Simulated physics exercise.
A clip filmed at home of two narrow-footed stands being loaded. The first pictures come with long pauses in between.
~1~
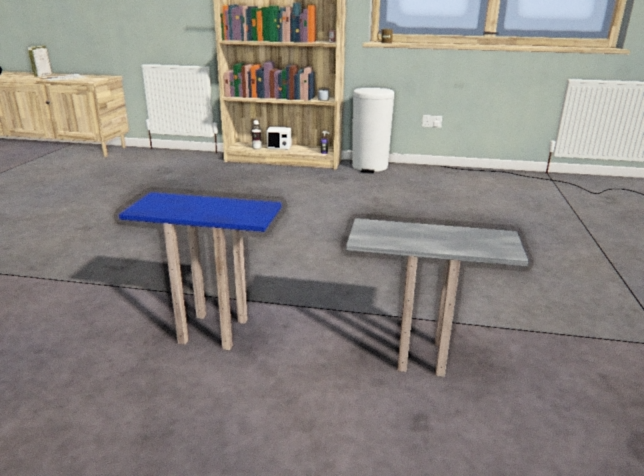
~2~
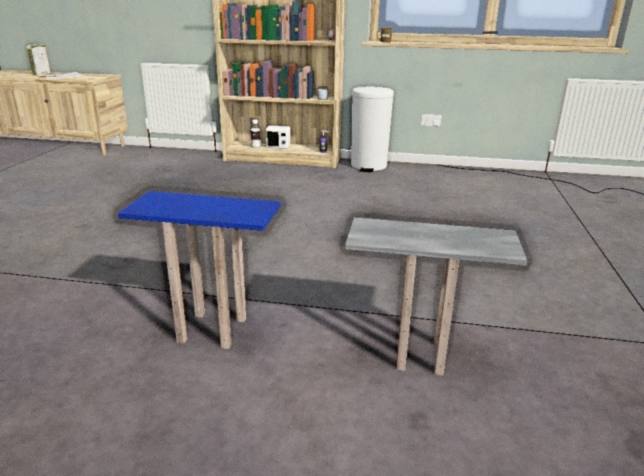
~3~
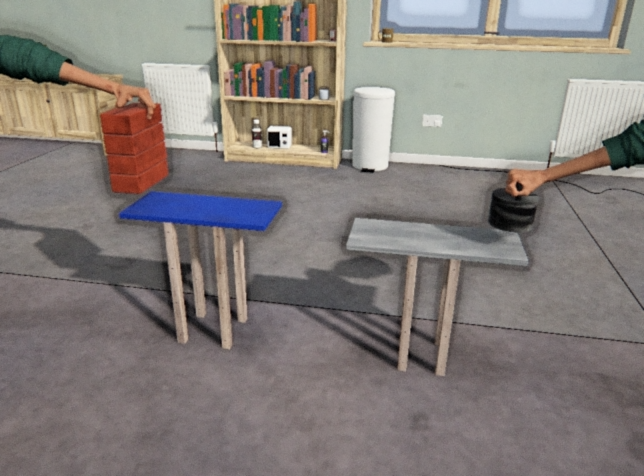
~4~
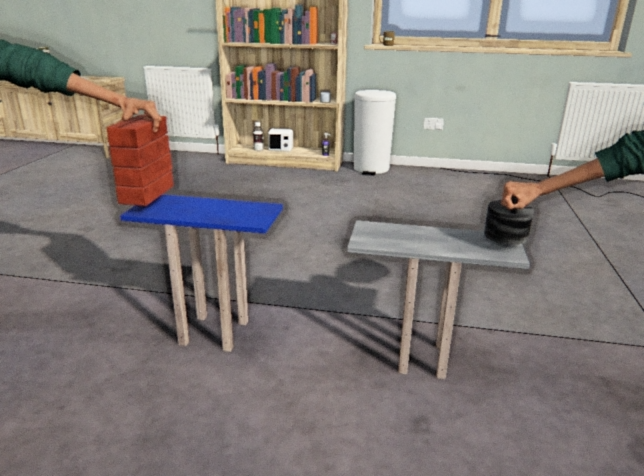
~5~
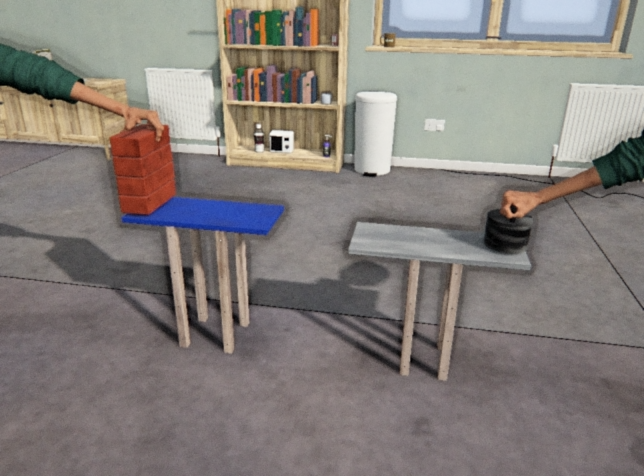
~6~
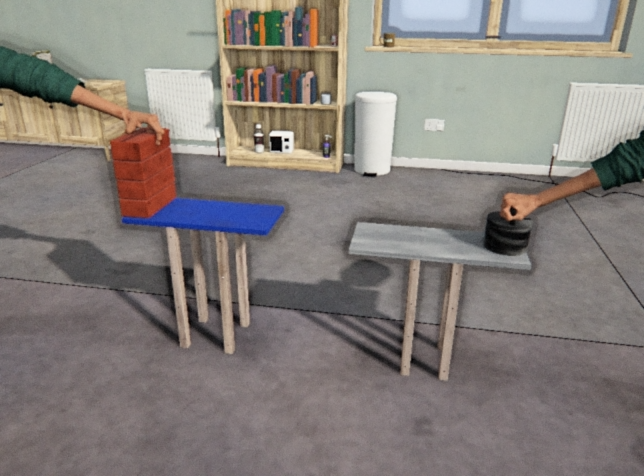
In a room with a bookcase, two hands lowering red bricks onto a blue-topped stand and a black object onto a grey-topped stand.
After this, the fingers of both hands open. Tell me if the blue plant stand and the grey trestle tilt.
One by one: Chances are the blue plant stand will go down; chances are the grey trestle will go down.
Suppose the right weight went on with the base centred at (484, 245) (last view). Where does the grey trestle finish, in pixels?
It ends up near (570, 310).
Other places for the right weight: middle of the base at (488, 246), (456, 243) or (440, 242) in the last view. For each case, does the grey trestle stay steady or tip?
Tumbles, remains upright, remains upright.
Then, 0.54 s later than the last frame, blue plant stand tilted by 12° near (177, 210); grey trestle tilted by 38° near (525, 265).
Then, 0.80 s later than the last frame, blue plant stand tilted by 39° near (119, 220); grey trestle tilted by 69° near (572, 312).
When it is over, the blue plant stand tips up, near (78, 266); the grey trestle tips up, near (567, 313).
